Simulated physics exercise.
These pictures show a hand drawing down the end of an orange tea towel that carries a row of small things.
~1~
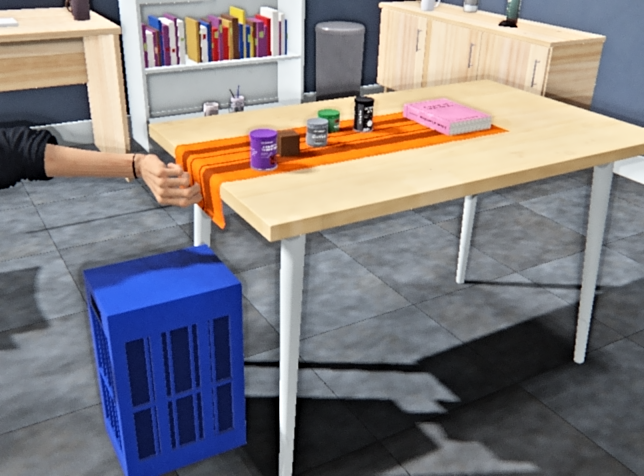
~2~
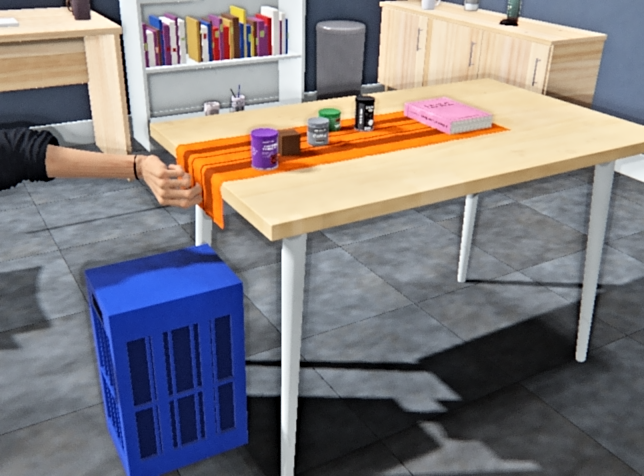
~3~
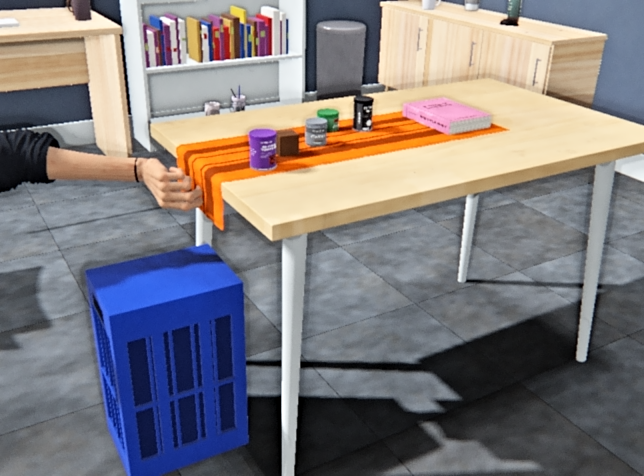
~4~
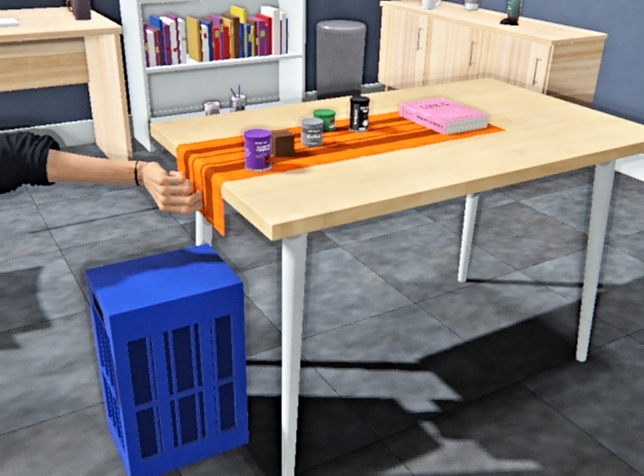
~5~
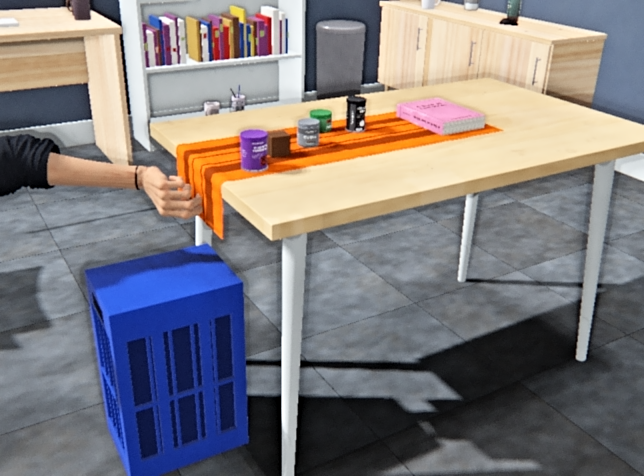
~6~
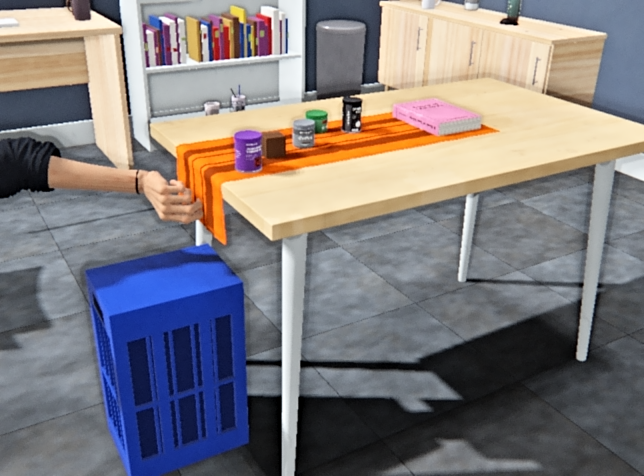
In this clip, a hand at the left pulls the hanging end of an orange cloth slightly downward above a blue crate, and the purple, grey, green and black containers, brown cube and pink book on it shift slightly left.
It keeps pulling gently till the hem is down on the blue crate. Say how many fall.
It carries off one.
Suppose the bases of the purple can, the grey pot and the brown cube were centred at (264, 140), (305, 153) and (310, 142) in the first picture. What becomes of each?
The purple can stays on; the grey pot holds on; the brown cube does not fall.
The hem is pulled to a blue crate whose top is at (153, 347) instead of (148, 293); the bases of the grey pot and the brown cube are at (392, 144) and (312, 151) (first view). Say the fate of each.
The grey pot keeps its place on top, the brown cube comes down.
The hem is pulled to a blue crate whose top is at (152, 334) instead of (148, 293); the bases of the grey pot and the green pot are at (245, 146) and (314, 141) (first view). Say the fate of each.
The grey pot drops off, the green pot holds on.
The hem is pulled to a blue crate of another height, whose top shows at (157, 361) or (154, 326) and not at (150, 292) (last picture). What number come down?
Then 3 and 2.
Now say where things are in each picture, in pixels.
In the first picture, hem (224, 229); purple can (263, 133); brown cube (287, 133); grey pot (317, 121); green pot (329, 112); black can (364, 99); top of the crate (148, 293).
In the second picture, hem (224, 229); purple can (264, 132).
In the third picture, hem (224, 230); brown cube (286, 132).
In the fourth picture, hem (224, 235); grey pot (312, 121); top of the crate (150, 292).
In the fifth picture, hem (223, 239); green pot (321, 112).
In the sixth picture, hem (226, 245); purple can (248, 134); brown cube (273, 134); grey pot (304, 122); green pot (316, 113); black can (353, 99).
Early on, hem near (201, 251); all still up.
Midway, hem on the crate; purple can gone.
Finally, hem on the crate; purple can gone. The answer is one.
